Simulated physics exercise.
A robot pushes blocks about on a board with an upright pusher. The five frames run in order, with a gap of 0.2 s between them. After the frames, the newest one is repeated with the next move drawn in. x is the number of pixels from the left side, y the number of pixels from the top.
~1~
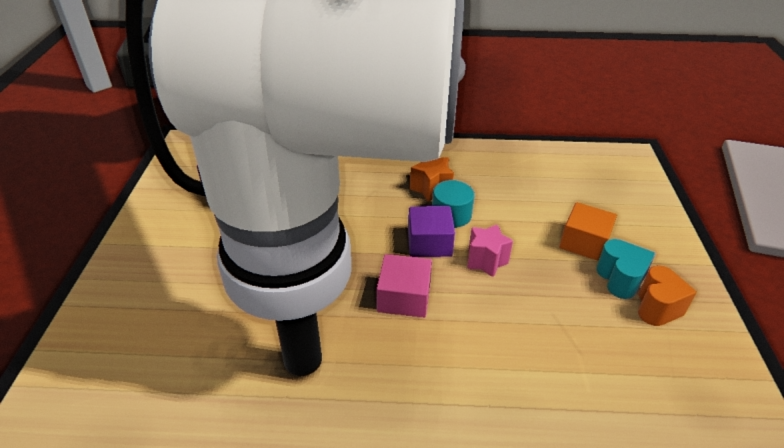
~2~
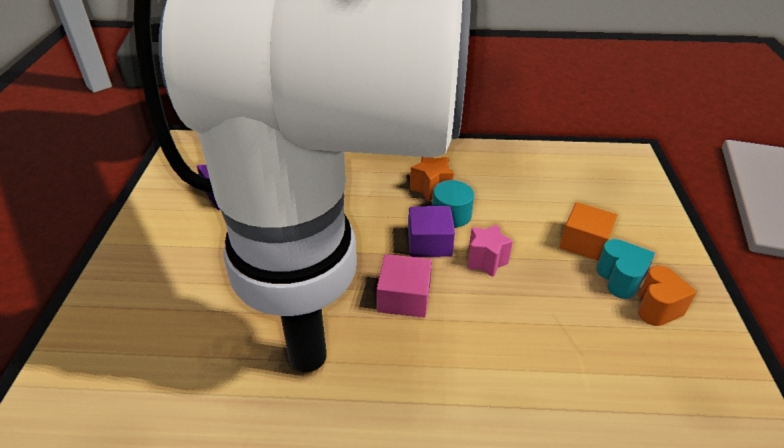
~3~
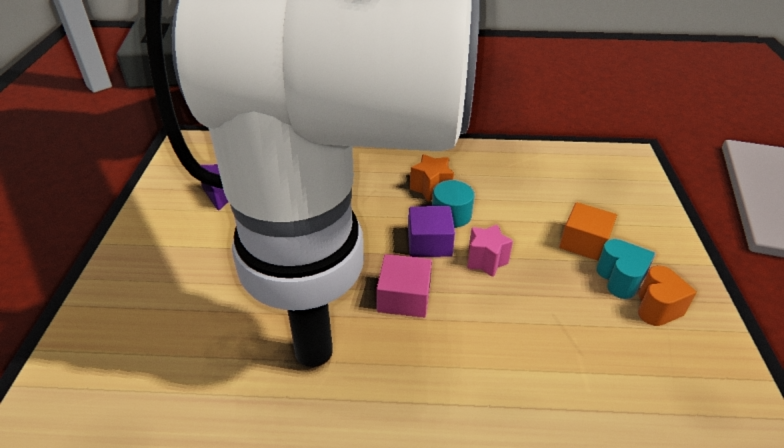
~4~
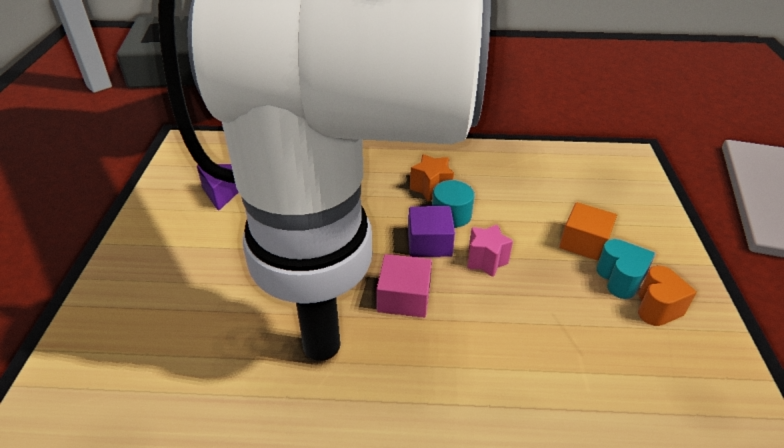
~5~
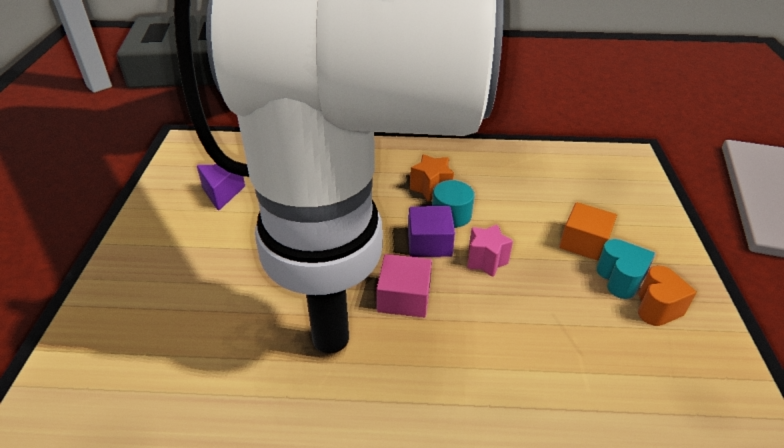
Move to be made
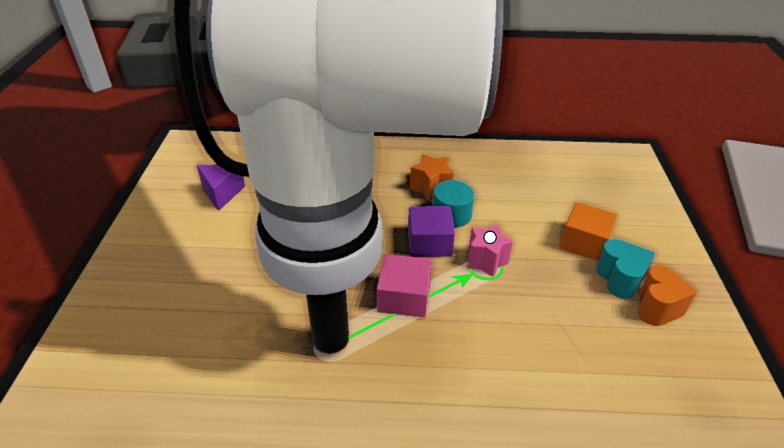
A white robot arm with a black upright pusher stands at the left of a light wooden board on a red surface, seen from above at an angle by a still camera. Pink, purple, turquoise and orange blocks cluster near the middle, with orange and turquoise ones at right. The arm glides slightly right and away, uncovering a purple block at upper left, while every block stays put.
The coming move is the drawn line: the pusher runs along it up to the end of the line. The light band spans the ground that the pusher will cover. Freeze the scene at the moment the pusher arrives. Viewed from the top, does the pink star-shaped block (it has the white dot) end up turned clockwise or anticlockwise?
It goes clockwise.
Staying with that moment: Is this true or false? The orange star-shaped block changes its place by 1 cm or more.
My answer: True.
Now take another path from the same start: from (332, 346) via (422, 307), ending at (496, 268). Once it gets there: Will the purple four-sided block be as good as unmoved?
No.
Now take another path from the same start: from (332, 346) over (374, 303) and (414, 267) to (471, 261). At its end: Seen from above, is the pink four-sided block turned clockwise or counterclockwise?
Its spin: Clockwise.
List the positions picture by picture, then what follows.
The first picture shows tip of the pusher at (303, 361), middles of tops, pink four-sided block at (405, 273), purple four-sided block at (431, 219), orange star-shaped block at (433, 165), turquoise disc at (454, 192), pink star-shaped block at (490, 237).
The second picture shows pusher at (308, 357), nothing pushed.
The third picture shows pusher at (314, 352), nothing pushed.
The fourth picture shows pusher at (322, 346), nothing pushed.
The fifth picture shows pusher at (331, 339), pink four-sided block at (405, 273), purple four-sided block at (431, 219), orange star-shaped block at (433, 165), turquoise disc at (454, 192), pink star-shaped block at (490, 237).
The line goes in a line from (332, 346) to (486, 267); the dot is on the pink star-shaped block.
What follows on the original path. One third of the way, pusher at (389, 310); pink four-sided block at (413, 266).
Two thirds of the way, pusher at (441, 283); pink four-sided block at (448, 238), turned 15° anticlockwise; purple four-sided block at (436, 208); turquoise disc at (456, 182); pink star-shaped block at (493, 236).
At the end, pusher at (487, 260); pink four-sided block at (461, 223), turned 40° anticlockwise; purple four-sided block at (436, 199), turned 30° anticlockwise; orange star-shaped block at (431, 159), turned 20° anticlockwise; turquoise disc at (457, 174); pink star-shaped block at (513, 225), turned 50° clockwise.
